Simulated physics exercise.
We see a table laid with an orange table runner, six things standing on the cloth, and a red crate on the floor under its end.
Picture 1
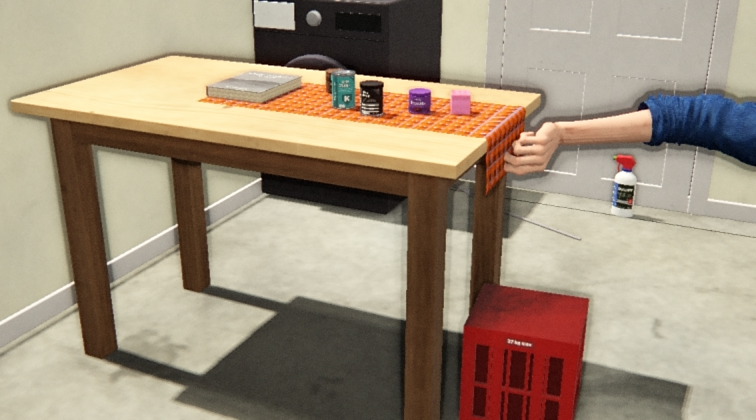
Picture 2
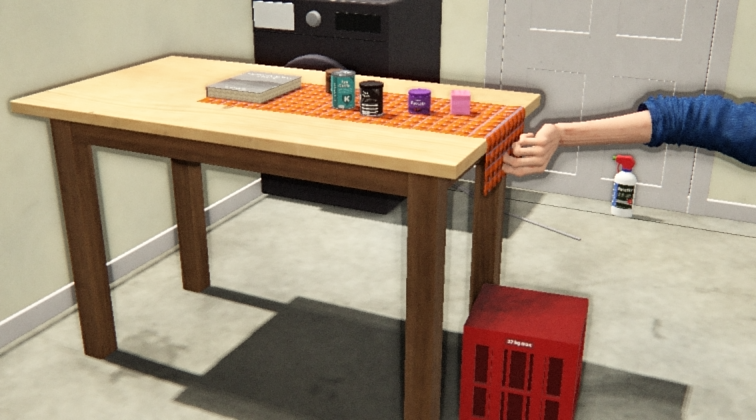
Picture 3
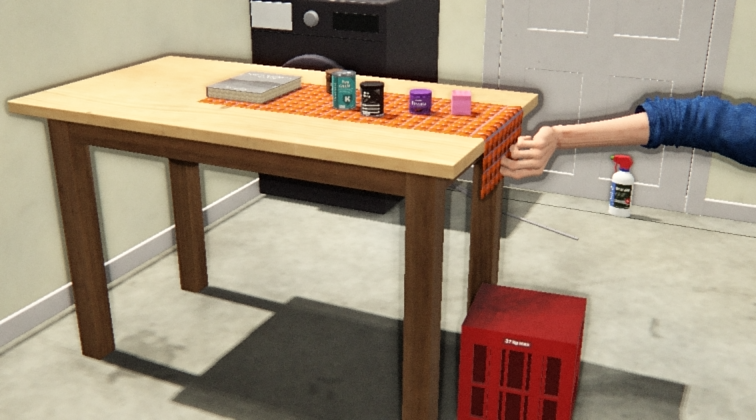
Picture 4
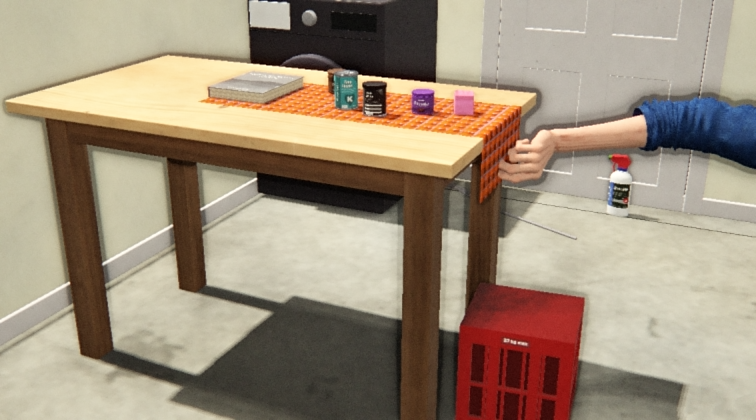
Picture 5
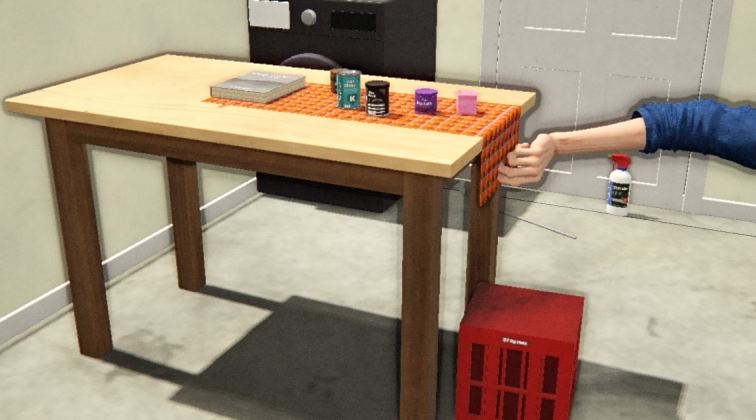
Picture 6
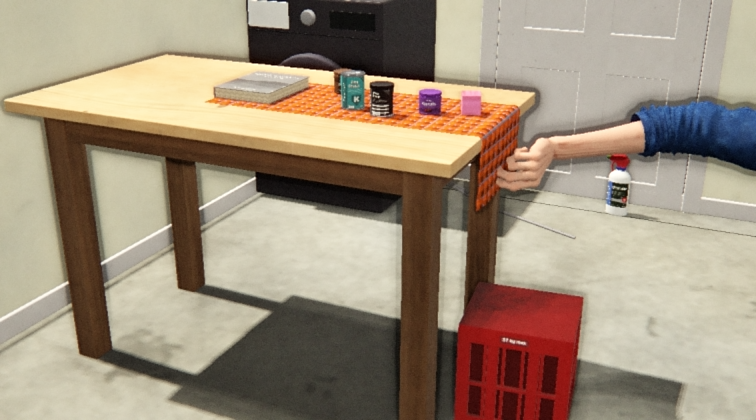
An orange table runner slides slightly right as a hand pulls it, carrying small containers along.
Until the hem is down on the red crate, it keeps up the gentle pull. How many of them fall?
Yeah well, the pull sends off three pieces and stops there.
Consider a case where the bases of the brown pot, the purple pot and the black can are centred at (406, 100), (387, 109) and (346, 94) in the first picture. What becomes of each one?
Brown pot: Lost. Purple pot: Lost. Black can: Safe.
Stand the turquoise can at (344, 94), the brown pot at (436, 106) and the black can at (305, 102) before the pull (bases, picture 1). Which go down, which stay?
Here's how it goes: The turquoise can makes it through, the brown pot ends up down, and the black can makes it through.
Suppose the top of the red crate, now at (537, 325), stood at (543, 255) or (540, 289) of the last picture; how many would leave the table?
Totals 1, 2.
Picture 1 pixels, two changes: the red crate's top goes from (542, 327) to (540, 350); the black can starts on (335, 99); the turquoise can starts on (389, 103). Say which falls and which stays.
Here's what happens: The black can remains aboard, the turquoise can leaves its perch.
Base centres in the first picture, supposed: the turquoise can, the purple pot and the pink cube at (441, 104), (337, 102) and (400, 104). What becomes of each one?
The turquoise can ends up off; the purple pot stays put; the pink cube ends up off.
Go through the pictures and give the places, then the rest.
The first frame shows hem (485, 195); pink cube (461, 92); purple pot (420, 91); black can (372, 83); turquoise can (343, 72); brown pot (335, 70); top of the crate (542, 327).
The second frame shows hem (485, 196); pink cube (461, 92).
The third frame shows hem (481, 199); purple pot (421, 91).
The fourth frame shows hem (480, 203); black can (375, 83); top of the crate (538, 326).
The fifth frame shows hem (480, 207); turquoise can (349, 72).
The sixth frame shows hem (476, 211); pink cube (472, 93); purple pot (430, 91); black can (382, 83); turquoise can (353, 73); brown pot (343, 71).
Early on, hem near (497, 233); pink cube gone.
Midway, hem on the crate; pink cube, purple pot and black can gone.
Finally, hem on the crate; pink cube, purple pot and black can gone. The answer is three.
